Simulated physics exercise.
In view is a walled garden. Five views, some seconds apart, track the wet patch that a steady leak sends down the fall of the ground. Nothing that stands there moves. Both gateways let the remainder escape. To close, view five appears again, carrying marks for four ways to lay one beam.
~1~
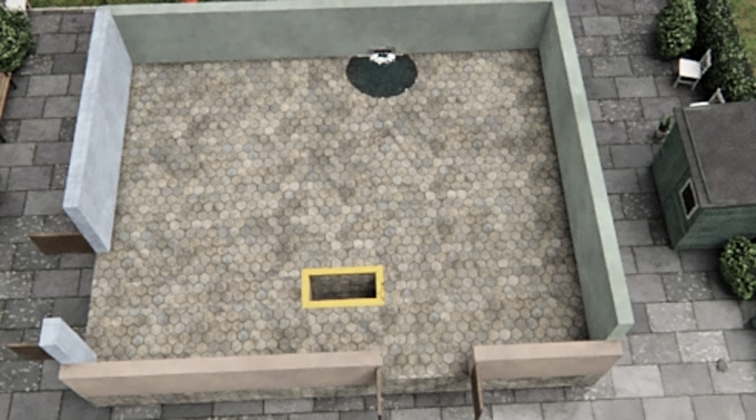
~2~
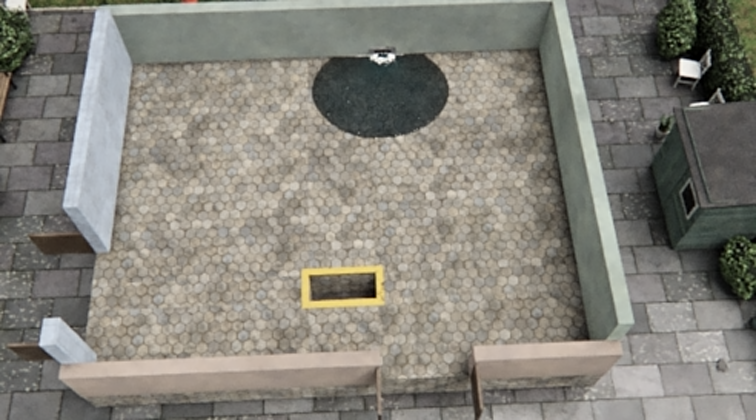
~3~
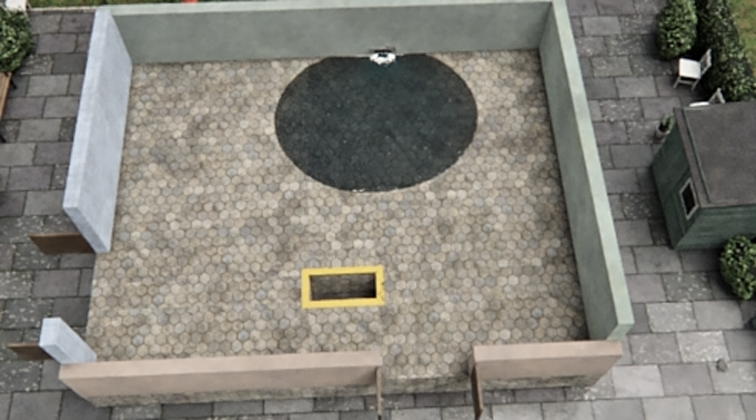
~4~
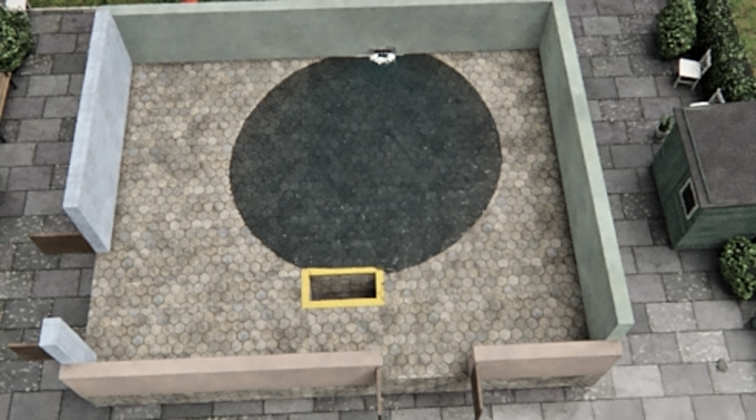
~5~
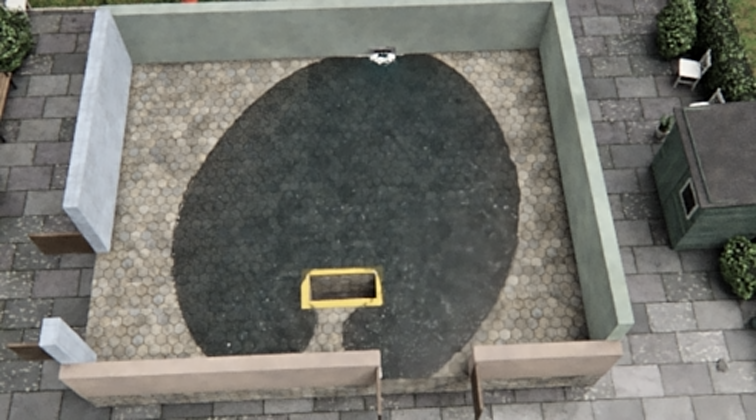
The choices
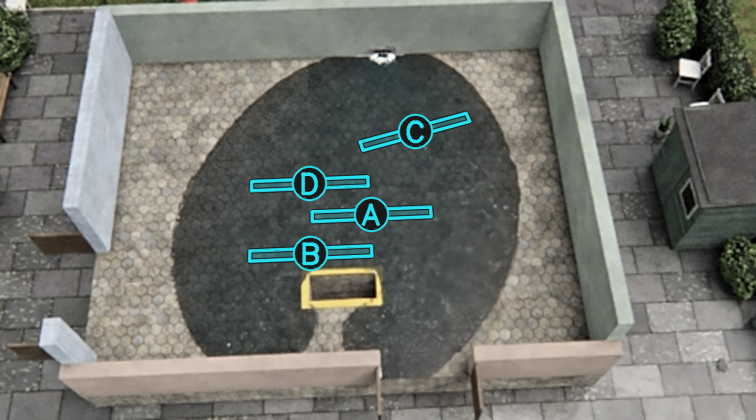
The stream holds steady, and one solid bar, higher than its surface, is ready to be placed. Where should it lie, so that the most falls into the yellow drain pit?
D works best here.
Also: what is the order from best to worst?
The order is D, C, B, A.
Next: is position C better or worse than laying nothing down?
Position C is worse.
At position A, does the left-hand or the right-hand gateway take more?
The left gate.
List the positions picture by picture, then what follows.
Outfall at (383, 51); yellow drain pit at (343, 287); open gate at (103, 301); open gate at (424, 364); 2 % of the ground under water, visible out to (410, 86); yellow drain pit still dry, in the first frame.
In the second frame, 8 % of the ground under water, visible out to (364, 133); yellow drain pit still dry.
In the third frame, 18 % of the ground under water, visible out to (325, 180); yellow drain pit still dry.
In the fourth frame, 34 % of the ground under water, visible out to (290, 257); yellow drain pit still dry.
In the fifth frame, 53 % of the ground under water, visible out to (230, 334); yellow drain pit taking water.
In cyan, A from (312, 216) to (430, 211); B from (249, 256) to (371, 250); C from (361, 146) to (467, 117); D from (251, 186) to (367, 181).
If A is chosen, about 4 % of the stream goes into the yellow drain pit, about 95 % out by the gates.
If B is chosen, about 8 % of the stream goes into the yellow drain pit, about 89 % out by the gates.
If C is chosen, about 14 % of the stream goes into the yellow drain pit, about 86 % out by the gates.
If D is chosen, about 18 % of the stream goes into the yellow drain pit, about 79 % out by the gates.
